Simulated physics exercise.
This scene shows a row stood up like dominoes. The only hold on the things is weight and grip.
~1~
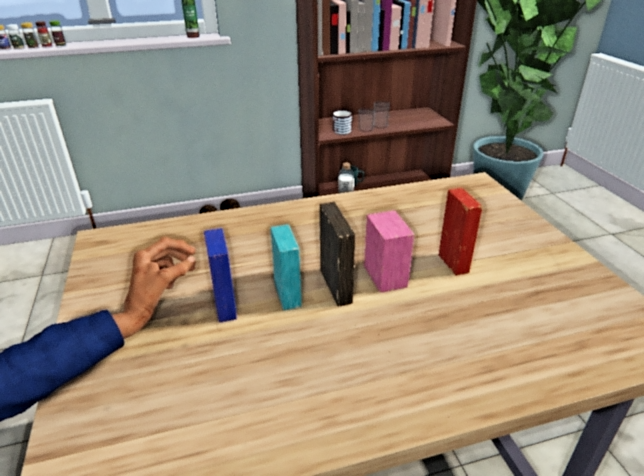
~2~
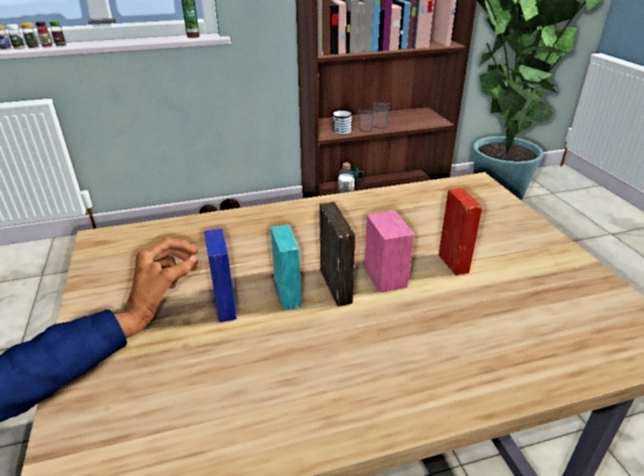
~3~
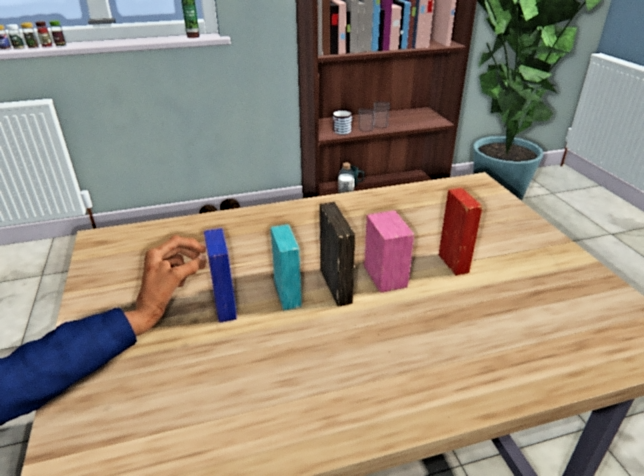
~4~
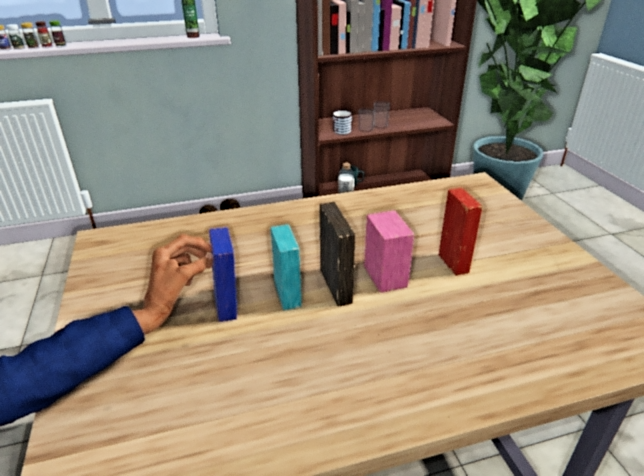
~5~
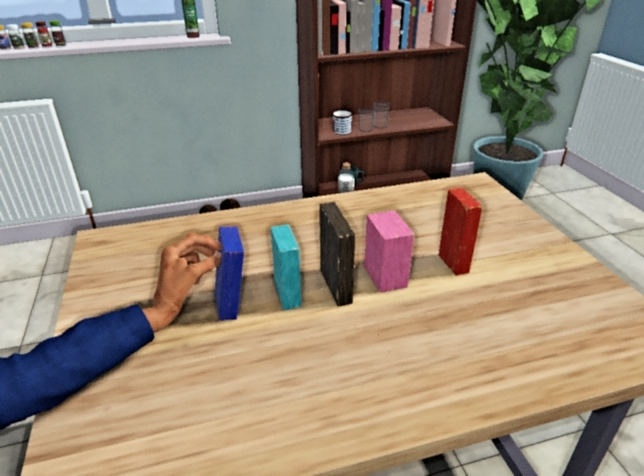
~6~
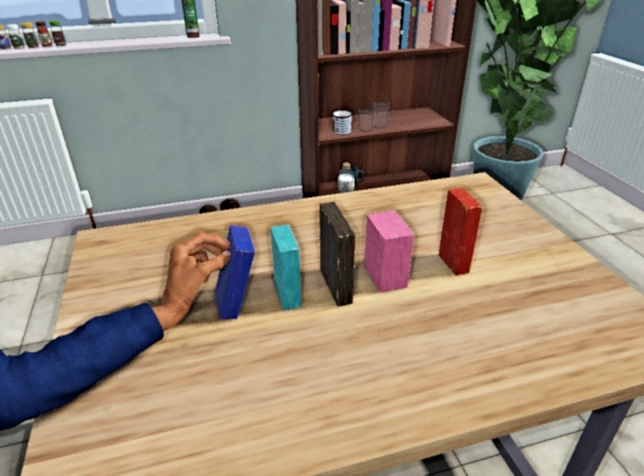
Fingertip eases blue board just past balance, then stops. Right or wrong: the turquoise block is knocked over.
Right.
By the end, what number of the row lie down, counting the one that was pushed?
The count is 5.
Then, 0.40 s after the last picture, blue board 63° over; turquoise block tipped 35° from how it was near (309, 264); black board tipped 8° from how it was.
Then, 0.90 s after the last picture, blue board 75° over; turquoise block tipped 68° from how it was near (325, 272); pink block tipped 61° from how it was; black board tipped 56° from how it was.
Then, 1.20 s after the last picture, blue board 76° over; turquoise block tipped 71° from how it was near (326, 272); pink block on its side; black board tipped 61° from how it was.
At rest, tipped over on the table, turquoise block, pink block and black board. Seen from the same camera at the end, turquoise block near (326, 272).
